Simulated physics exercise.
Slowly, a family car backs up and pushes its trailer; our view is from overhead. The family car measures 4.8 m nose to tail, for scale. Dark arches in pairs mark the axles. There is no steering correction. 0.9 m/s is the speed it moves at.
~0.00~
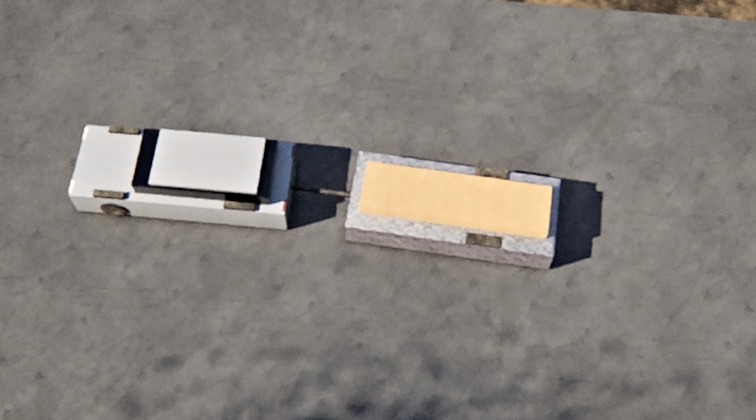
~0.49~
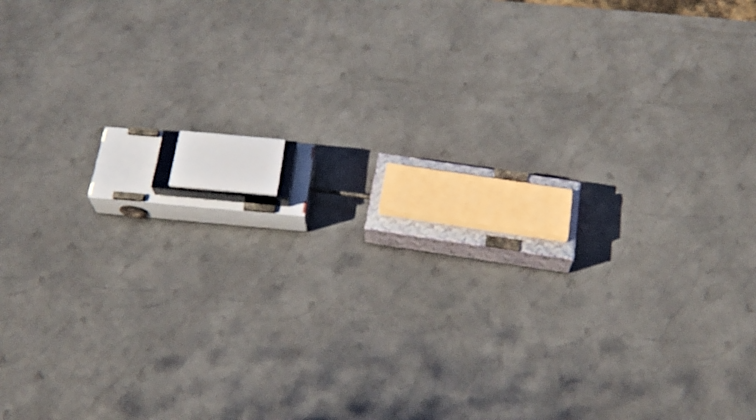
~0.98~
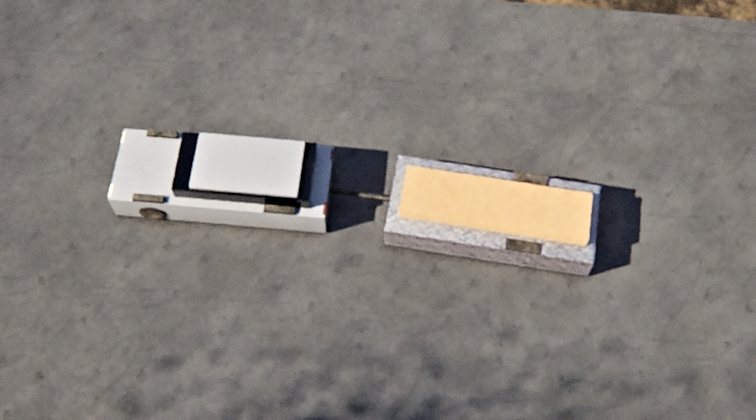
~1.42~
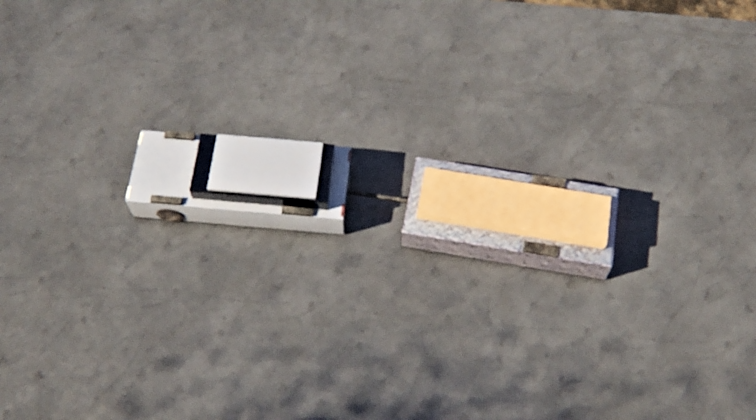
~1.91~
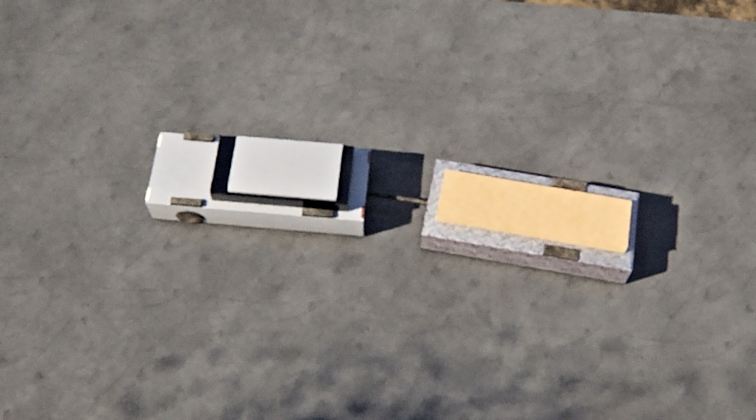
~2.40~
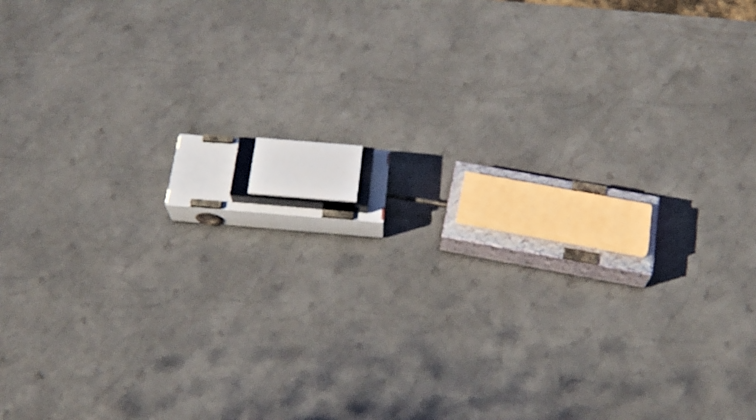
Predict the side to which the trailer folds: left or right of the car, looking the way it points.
It comes round on the driver's left flank.
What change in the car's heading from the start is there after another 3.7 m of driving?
2°.
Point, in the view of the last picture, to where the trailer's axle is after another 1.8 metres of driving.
Approximate position: (668, 239).
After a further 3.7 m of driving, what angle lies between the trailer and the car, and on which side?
Folded close to 15° to the left of it.
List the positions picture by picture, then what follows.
Car's middle (178, 159), trailer's axle (487, 206); tail 3° to the car's left; front wheels 1° right, in the first frame.
Car's middle (197, 161), trailer's axle (507, 209); tail 4° to the car's left, in the second frame.
Car's middle (217, 162), trailer's axle (527, 212); tail 4° to the car's left, in the third frame.
Car's middle (235, 164), trailer's axle (545, 215); tail 5° to the car's left, in the fourth frame.
Car's middle (255, 166), trailer's axle (565, 218); tail 6° to the car's left, in the fifth frame.
Car's middle (275, 168), trailer's axle (585, 222); tail 6° to the car's left, in the sixth frame.
By 4.4 s, the tail is 10° to the car's left, the car has turned 1° and the trailer's axle is at (668, 239) of the last picture.
By 6.5 s, the tail is 17° to the car's left, the car has turned 1° and the trailer's axle is at (751, 263) of the last picture.
By 8.5 s, the tail is 26° to the car's left, the car has turned 2° and the trailer's axle is out of the picture.
By 10.6 s, the tail is 40° to the car's left, the car has turned 2° and the trailer's axle is out of the picture.
By 12.7 s, the tail is 60° to the car's left, the car has turned 3° and the trailer's axle is out of the picture; it has jack-knifed.
